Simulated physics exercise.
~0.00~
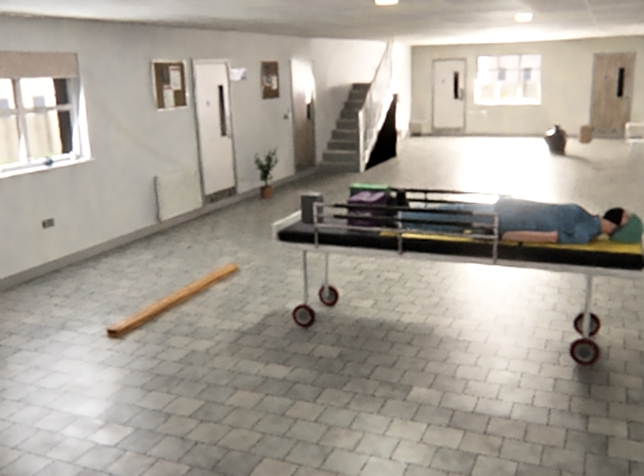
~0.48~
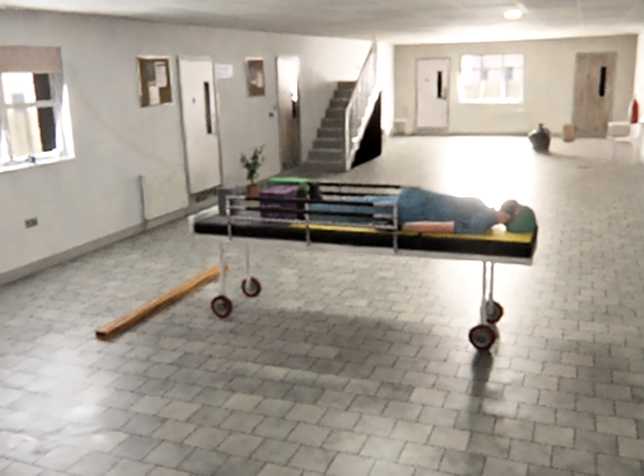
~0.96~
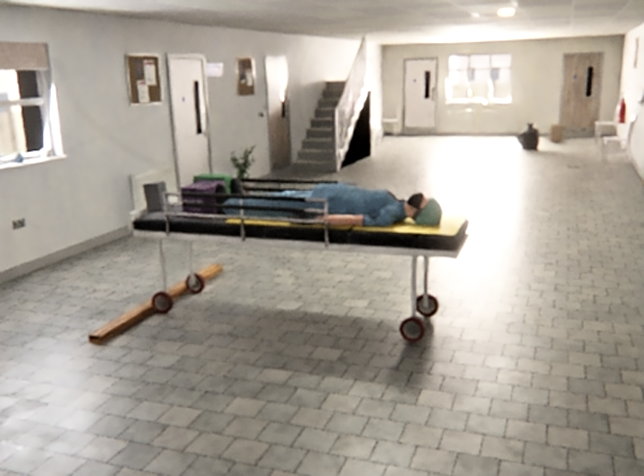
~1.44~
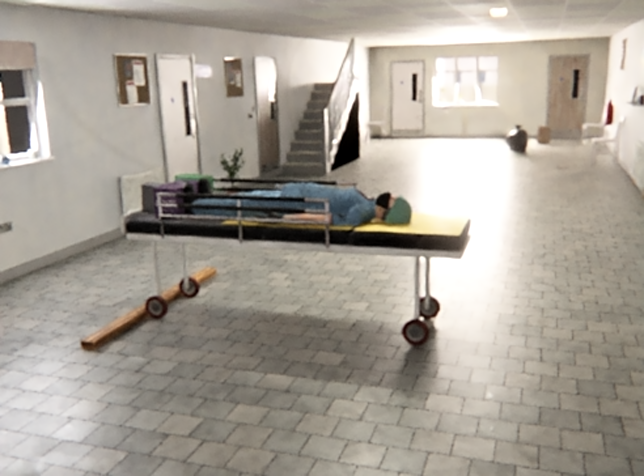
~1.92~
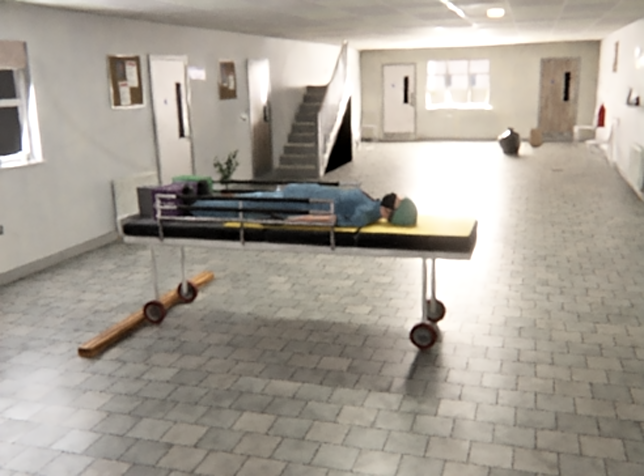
At first, a hospital trolley stands to the right in a wide, tiled passage, carrying a person in blue who lies with their head toward the right end. A purple bag, a green item and a small grey unit sit near the left end, while a wooden sill lies across the floor ahead. The trolley rolls left, closing the gap to the sill. Its left wheels reach the wood, and it stops short there without tipping. As the view drifts slightly, the person and the loose items stay on top, and the trolley rests level at the sill.
